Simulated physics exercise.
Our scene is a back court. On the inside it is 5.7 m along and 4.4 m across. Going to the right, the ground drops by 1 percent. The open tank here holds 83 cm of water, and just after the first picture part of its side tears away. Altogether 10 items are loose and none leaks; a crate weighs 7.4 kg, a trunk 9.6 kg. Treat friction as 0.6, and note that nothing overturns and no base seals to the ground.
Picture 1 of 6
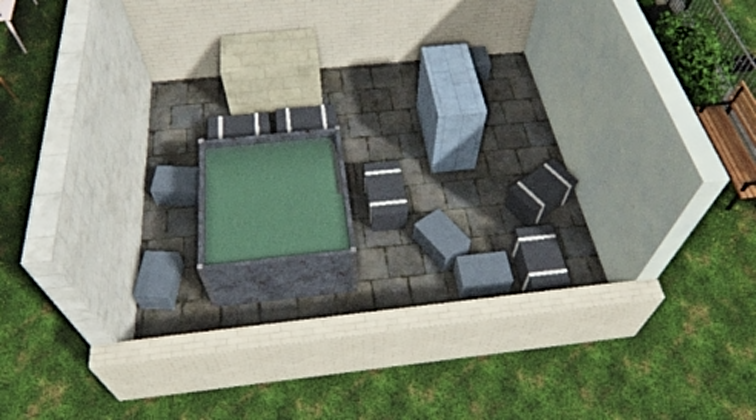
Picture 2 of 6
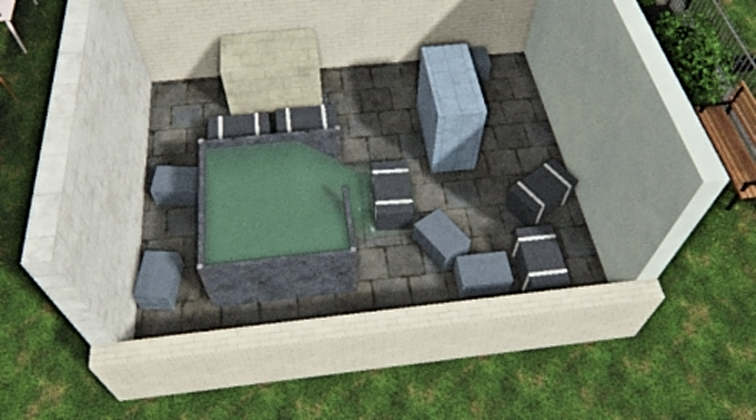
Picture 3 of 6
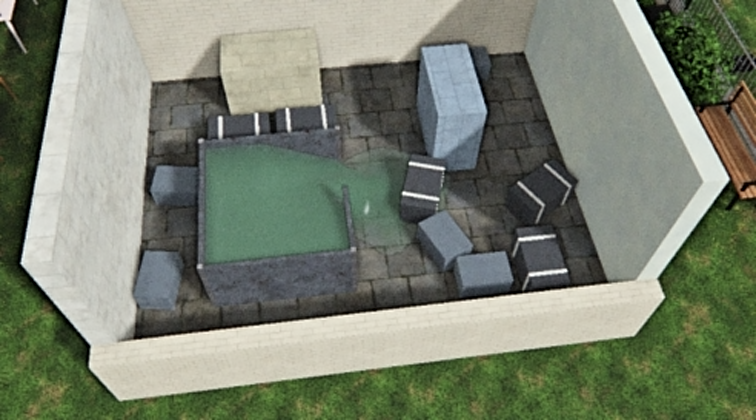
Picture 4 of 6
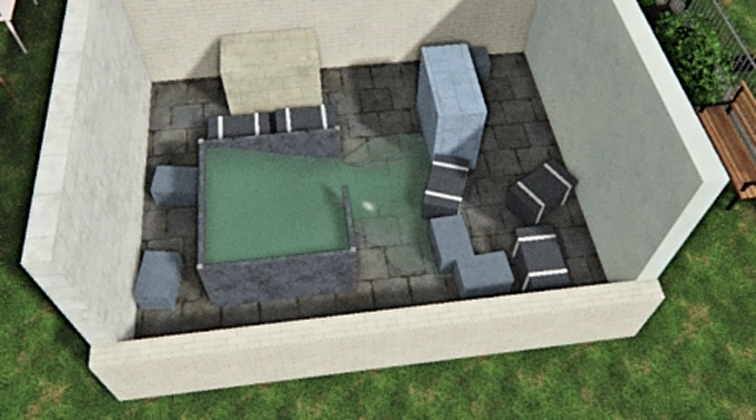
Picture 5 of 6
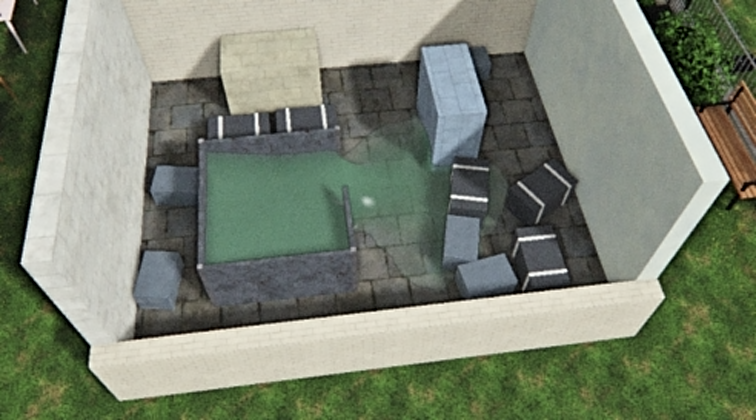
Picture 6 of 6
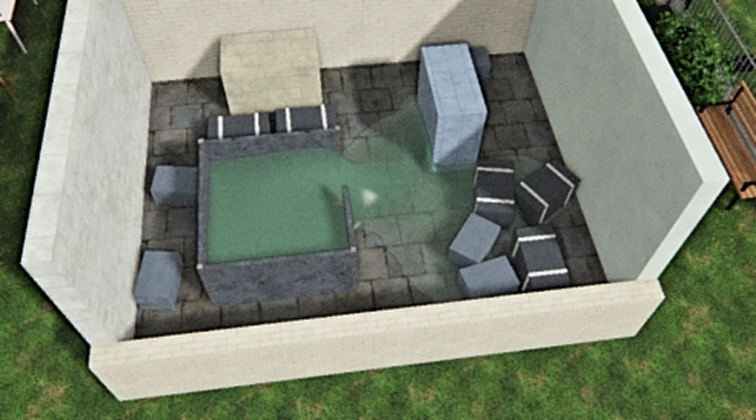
Green water pours through the tank's torn right side and pushes dark and grey boxes rightward.
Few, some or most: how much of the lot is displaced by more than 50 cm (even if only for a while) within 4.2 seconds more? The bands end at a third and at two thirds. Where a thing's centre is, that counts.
Share: Between one and two thirds.
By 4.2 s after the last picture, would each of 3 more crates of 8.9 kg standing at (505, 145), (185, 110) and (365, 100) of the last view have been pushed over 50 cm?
Reading them off in order: Not beyond, not beyond, clears the mark.
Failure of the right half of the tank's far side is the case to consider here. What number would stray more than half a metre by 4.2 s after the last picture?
Result: 8.
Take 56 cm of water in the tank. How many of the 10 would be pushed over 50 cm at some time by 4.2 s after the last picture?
The answer would then be 6.
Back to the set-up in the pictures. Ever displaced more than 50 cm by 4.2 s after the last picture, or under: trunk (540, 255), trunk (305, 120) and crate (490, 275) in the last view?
In order: Farther, not as far and farther.
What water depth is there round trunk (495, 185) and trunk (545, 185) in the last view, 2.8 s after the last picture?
Depth approx. 14 cm / 22 cm.
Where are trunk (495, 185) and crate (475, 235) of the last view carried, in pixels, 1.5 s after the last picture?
Somewhere about (542, 201) and (508, 260).
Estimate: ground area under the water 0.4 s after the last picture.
Flooded: Near 9.5 m2.
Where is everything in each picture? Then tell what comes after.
The first frame shows a trunk at (385, 187) rests on the ground; a crate at (442, 233) rests on the ground; water covers 2.7 m2; 0 of 10 have shifted.
The second frame shows a trunk at (392, 186), on the bottom, 8 cm from its start; a crate at (442, 233) rests on the ground; water covers 3.2 m2; 1 of 10 have shifted.
The third frame shows a trunk at (424, 181), on the bottom, 49 cm from its start; a crate at (445, 234) rests on the ground, 4 cm from its start; water covers 4.2 m2; 1 of 10 have shifted.
The fourth frame shows a trunk at (447, 181), on the bottom, 78 cm from its start; a crate at (452, 237), on the bottom, 13 cm from its start; water covers 5.1 m2; 2 of 10 have shifted.
The fifth frame shows a trunk at (470, 183) floats, 107 cm from its start; a crate at (462, 237), on the bottom, 24 cm from its start; water covers 6.0 m2; 3 of 10 have shifted.
The sixth frame shows a trunk at (495, 185) floats, 138 cm from its start; a crate at (475, 237), on the bottom, 40 cm from its start; water covers 7.1 m2; 3 of 10 have shifted.
Then, 0.4 s after the last picture 2 of 10 are over 50 cm from their spots; 3 afloat.
Then, 1.5 s after the last picture 3 of 10 are over 50 cm from their spots; 5 afloat.
Then, 2.8 s after the last picture 4 of 10 are over 50 cm from their spots; 5 afloat.
Then, 4.2 s after the last picture 5 of 10 are over 50 cm from their spots, and 6 have been at some point; 6 afloat.
